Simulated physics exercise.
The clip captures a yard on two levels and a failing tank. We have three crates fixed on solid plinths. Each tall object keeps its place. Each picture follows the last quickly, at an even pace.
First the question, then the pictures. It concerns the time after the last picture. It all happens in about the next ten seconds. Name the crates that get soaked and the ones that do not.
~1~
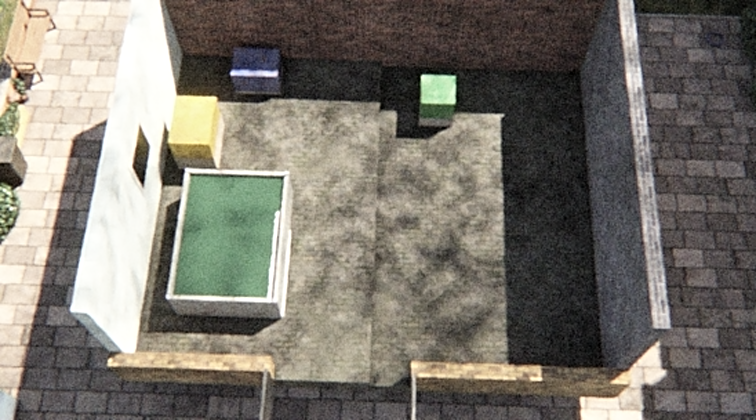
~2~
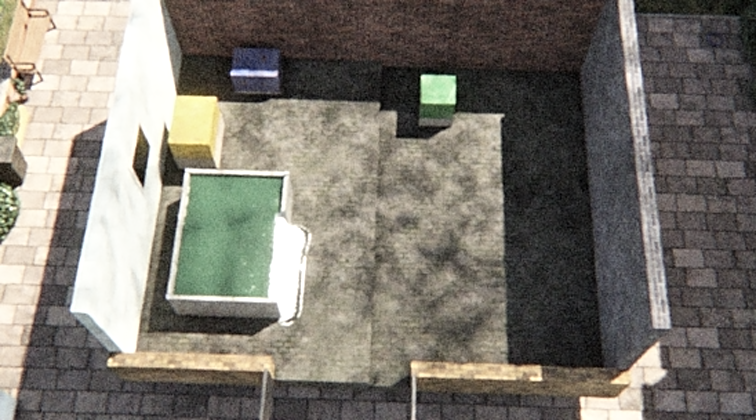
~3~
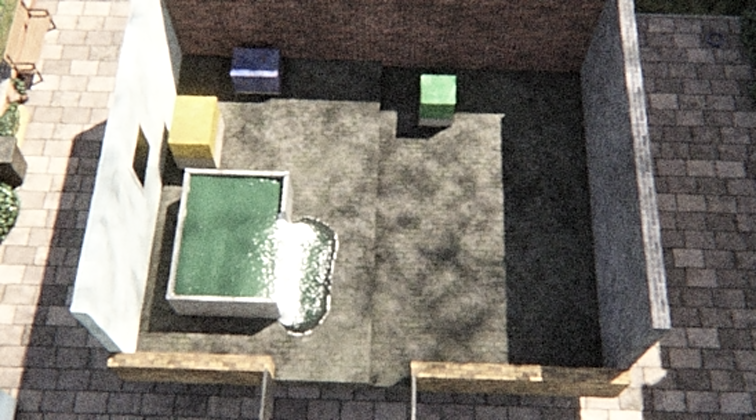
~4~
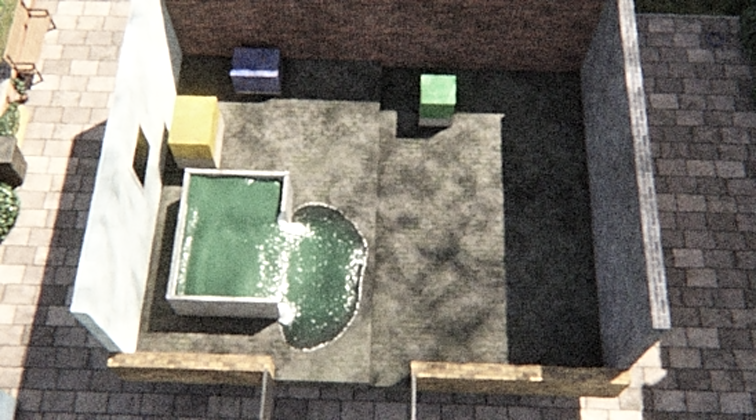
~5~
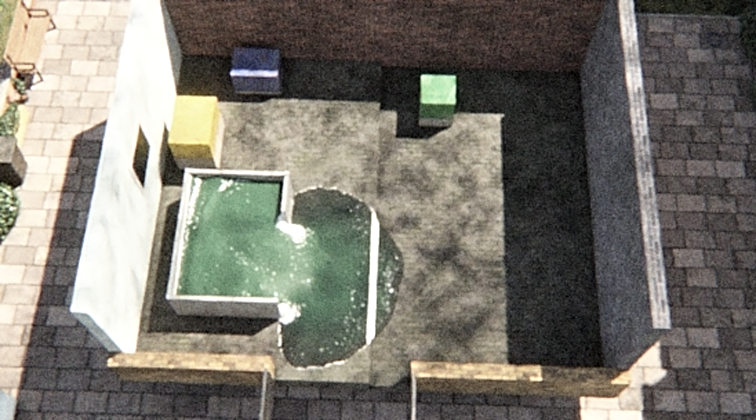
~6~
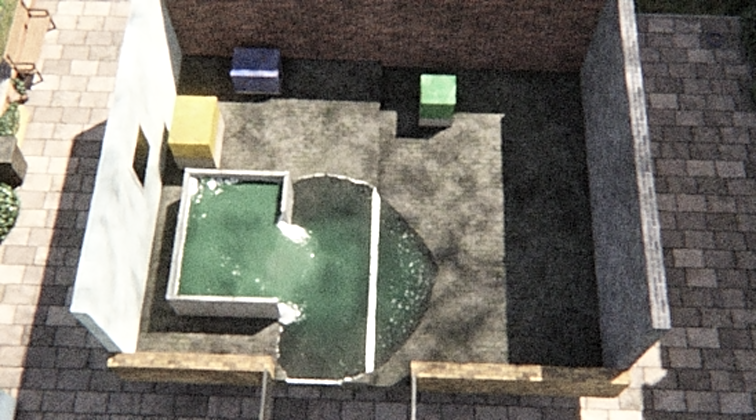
One by one: Yellow crate: Safe, green crate: Safe, blue crate: Safe.
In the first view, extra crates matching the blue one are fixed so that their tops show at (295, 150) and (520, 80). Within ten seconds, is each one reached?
Crate one: Stays clear. Crate two: Is inundated.
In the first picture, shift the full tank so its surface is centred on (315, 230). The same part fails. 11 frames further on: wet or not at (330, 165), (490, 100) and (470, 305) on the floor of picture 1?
As listed: Clear, dry, flooded.
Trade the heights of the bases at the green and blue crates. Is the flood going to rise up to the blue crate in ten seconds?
The blue crate holds out.
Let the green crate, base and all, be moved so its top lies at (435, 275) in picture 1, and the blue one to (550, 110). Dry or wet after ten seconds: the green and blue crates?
Result: Green overtopped, blue overtopped.
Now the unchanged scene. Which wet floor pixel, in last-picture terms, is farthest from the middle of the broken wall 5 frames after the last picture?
The flood front should get to about (585, 308).
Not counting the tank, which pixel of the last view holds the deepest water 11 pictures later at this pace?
Roughly (599, 359).
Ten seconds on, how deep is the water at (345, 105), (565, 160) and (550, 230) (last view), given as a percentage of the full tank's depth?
First spot roughly 0 %, second 14 %, third 10 %.
A moment on, water covers 40 % of the floor; the yellow crate not reached, the green crate not reached, the blue crate not reached.
Next, water covers 50 % of the floor; the yellow crate not reached, the green crate water round its plinth, the blue crate not reached.
Then, water covers 55 % of the floor; the yellow crate not reached, the green crate water round its plinth, the blue crate not reached.
Later, water covers 60 % of the floor; the yellow crate not reached, the green crate water round its plinth, the blue crate not reached.
In the end, water covers 60 % of the floor; the yellow crate stayed above the water, the green crate stayed above the water, the blue crate stayed above the water.
